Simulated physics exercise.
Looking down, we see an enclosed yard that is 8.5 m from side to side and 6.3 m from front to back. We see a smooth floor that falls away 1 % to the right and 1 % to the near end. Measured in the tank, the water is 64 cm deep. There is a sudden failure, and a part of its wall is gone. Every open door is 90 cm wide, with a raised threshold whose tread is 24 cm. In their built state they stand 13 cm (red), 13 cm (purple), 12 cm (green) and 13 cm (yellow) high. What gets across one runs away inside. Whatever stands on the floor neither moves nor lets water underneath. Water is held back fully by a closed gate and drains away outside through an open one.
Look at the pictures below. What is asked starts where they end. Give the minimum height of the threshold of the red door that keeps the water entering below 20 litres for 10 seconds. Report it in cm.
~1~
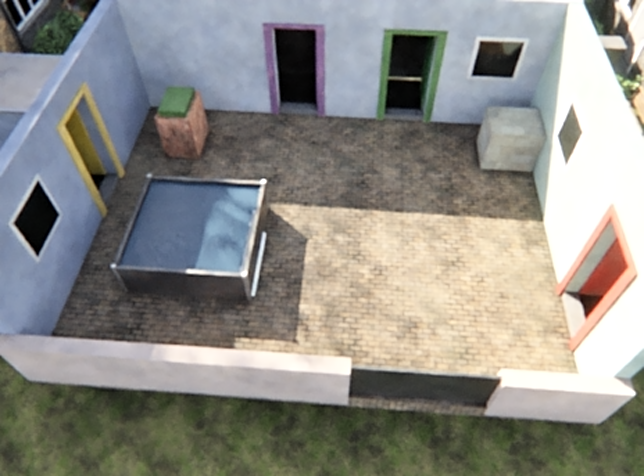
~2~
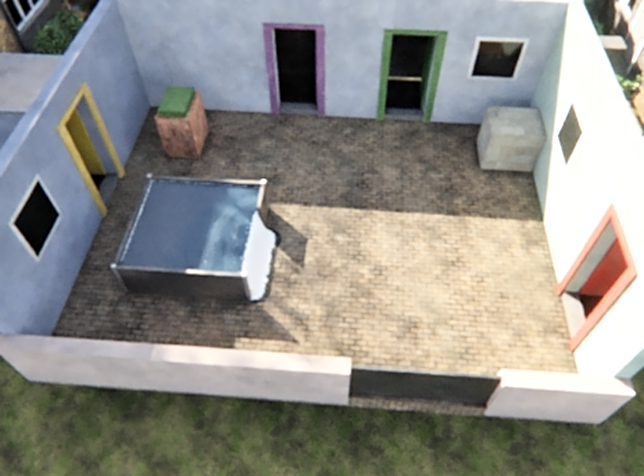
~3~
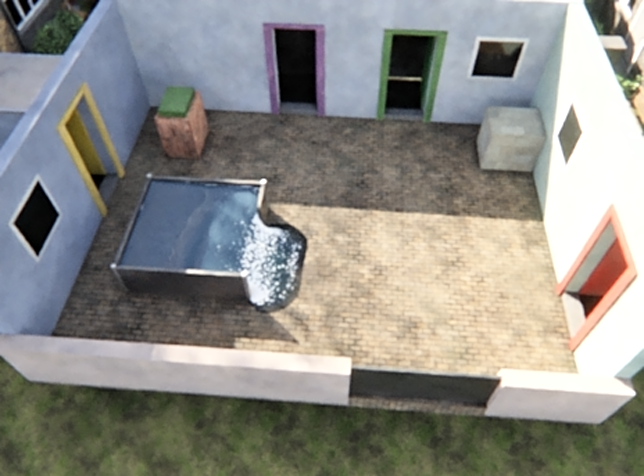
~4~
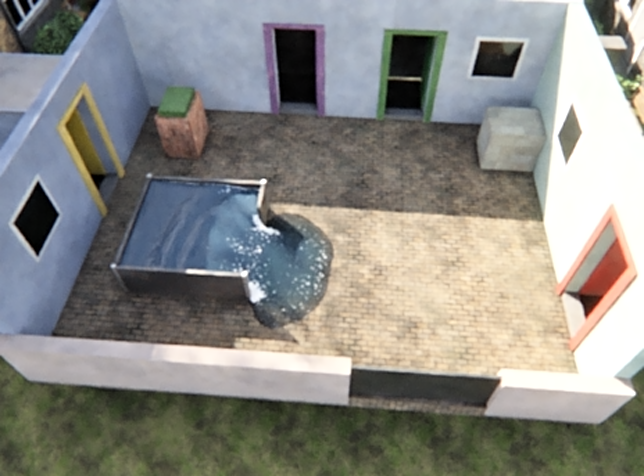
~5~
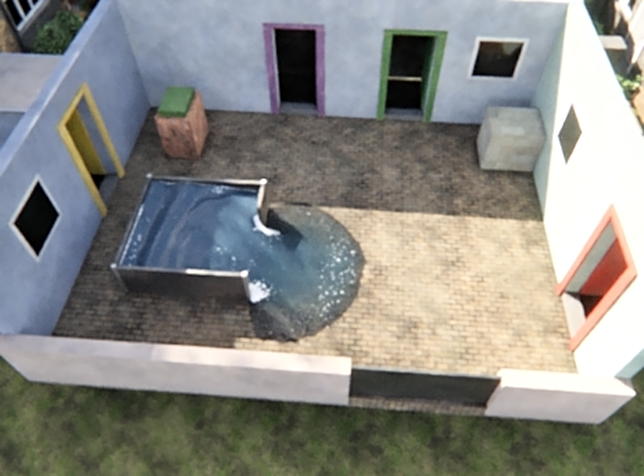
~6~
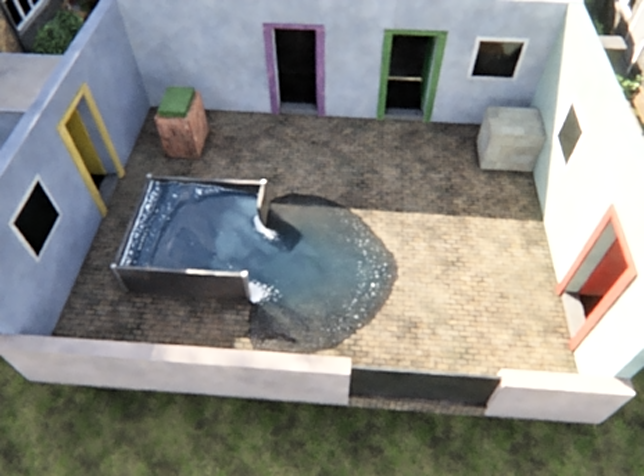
Minimum height: About 21 cm.
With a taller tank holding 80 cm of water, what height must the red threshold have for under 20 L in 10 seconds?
Roughly 28 cm high.
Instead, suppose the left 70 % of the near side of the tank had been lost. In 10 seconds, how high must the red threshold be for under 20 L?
Then the minimum is about 10.5 cm.
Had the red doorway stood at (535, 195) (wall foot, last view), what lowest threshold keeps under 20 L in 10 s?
It needs about 14.0 cm.
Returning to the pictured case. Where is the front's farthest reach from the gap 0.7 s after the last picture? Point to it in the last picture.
Lab note: Front tip approx. at (531, 305).
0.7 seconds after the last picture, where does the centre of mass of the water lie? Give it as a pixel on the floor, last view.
I'd put it close to (254, 260).
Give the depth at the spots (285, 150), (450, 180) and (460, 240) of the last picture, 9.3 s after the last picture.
About 4, 6 and 5 cm.
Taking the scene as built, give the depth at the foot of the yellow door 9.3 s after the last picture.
It comes to about 0.0 centimetres deep.
Then, 0.7 s after the last picture water covers 30 % of the floor, deepest (34 cm) near (261, 278); it has not reached the red door.
Then, 2.3 s after the last picture water covers 50 % of the floor, deepest (40 cm) near (581, 389); 27 cm at the red door, 29 litres in over its 13 cm threshold.
Then, 9.3 s after the last picture water covers 80 % of the floor, deepest (14 cm) near (565, 317); 13 cm at the red door, 124 litres in over its 13 cm threshold.
At the red door as built, the water peaked near 28 cm, 2.5 s after the last picture.
With a threshold of 17 cm, 57 litres would have come in within the 10 s; with 23.5 cm, 11 litres. So under 20 litres takes about 21 cm.
